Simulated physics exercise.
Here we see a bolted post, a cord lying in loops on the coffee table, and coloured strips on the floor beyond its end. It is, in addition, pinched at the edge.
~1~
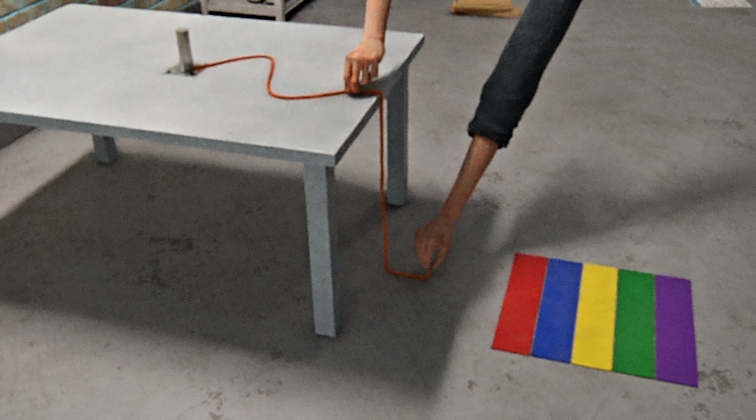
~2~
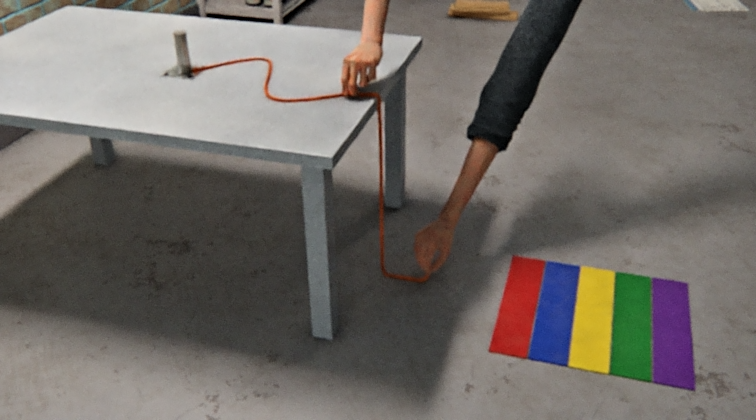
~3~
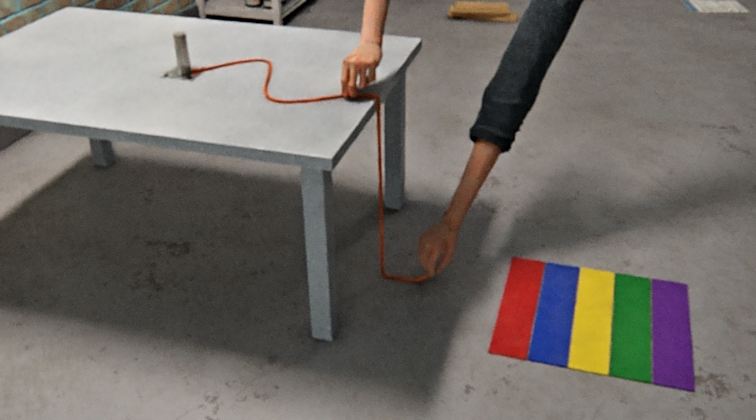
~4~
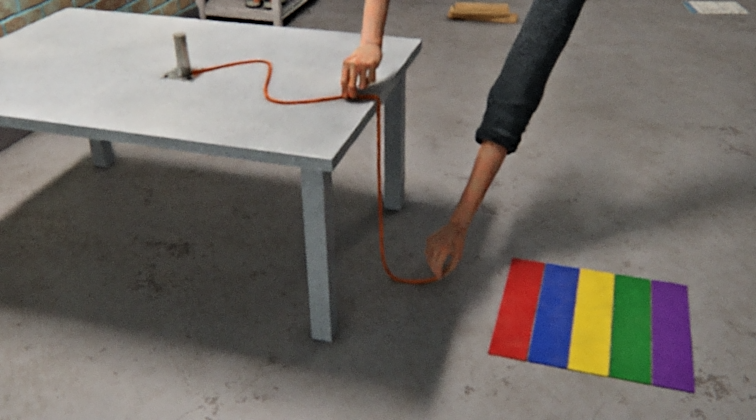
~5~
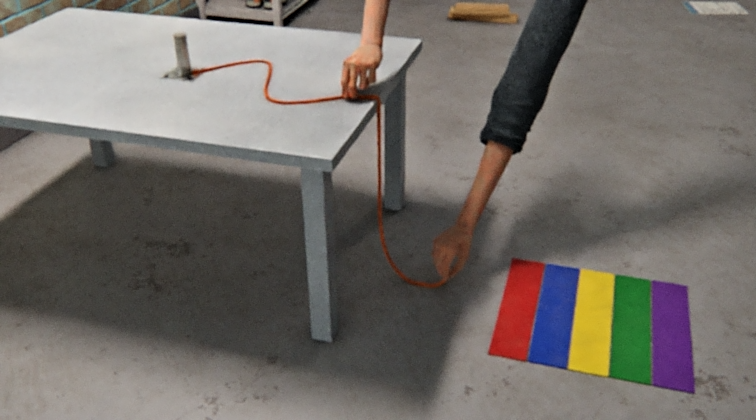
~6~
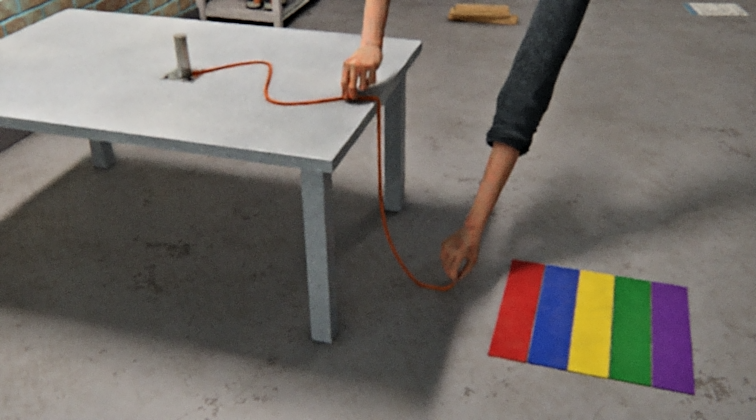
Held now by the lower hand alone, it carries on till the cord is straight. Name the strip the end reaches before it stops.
Purple.
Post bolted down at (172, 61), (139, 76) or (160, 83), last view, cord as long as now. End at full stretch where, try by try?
Going through them in sequence: (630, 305), (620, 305) and finally (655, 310).
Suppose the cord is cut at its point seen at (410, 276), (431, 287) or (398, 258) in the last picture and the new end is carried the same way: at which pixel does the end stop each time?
Roughly (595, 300), (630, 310), (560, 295).
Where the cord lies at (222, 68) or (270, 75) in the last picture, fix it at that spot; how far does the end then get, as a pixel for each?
I'd say about (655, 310) for the first and about (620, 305) for the second.
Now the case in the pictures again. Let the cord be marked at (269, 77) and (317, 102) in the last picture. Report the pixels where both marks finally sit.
I'd say about (306, 88) for one and about (408, 118) for the other.
Soon after, end near (604, 303); over yellow.
Then, end near (647, 311); over green.
At full stretch, end near (674, 315); over purple. It halts on the purple strip.
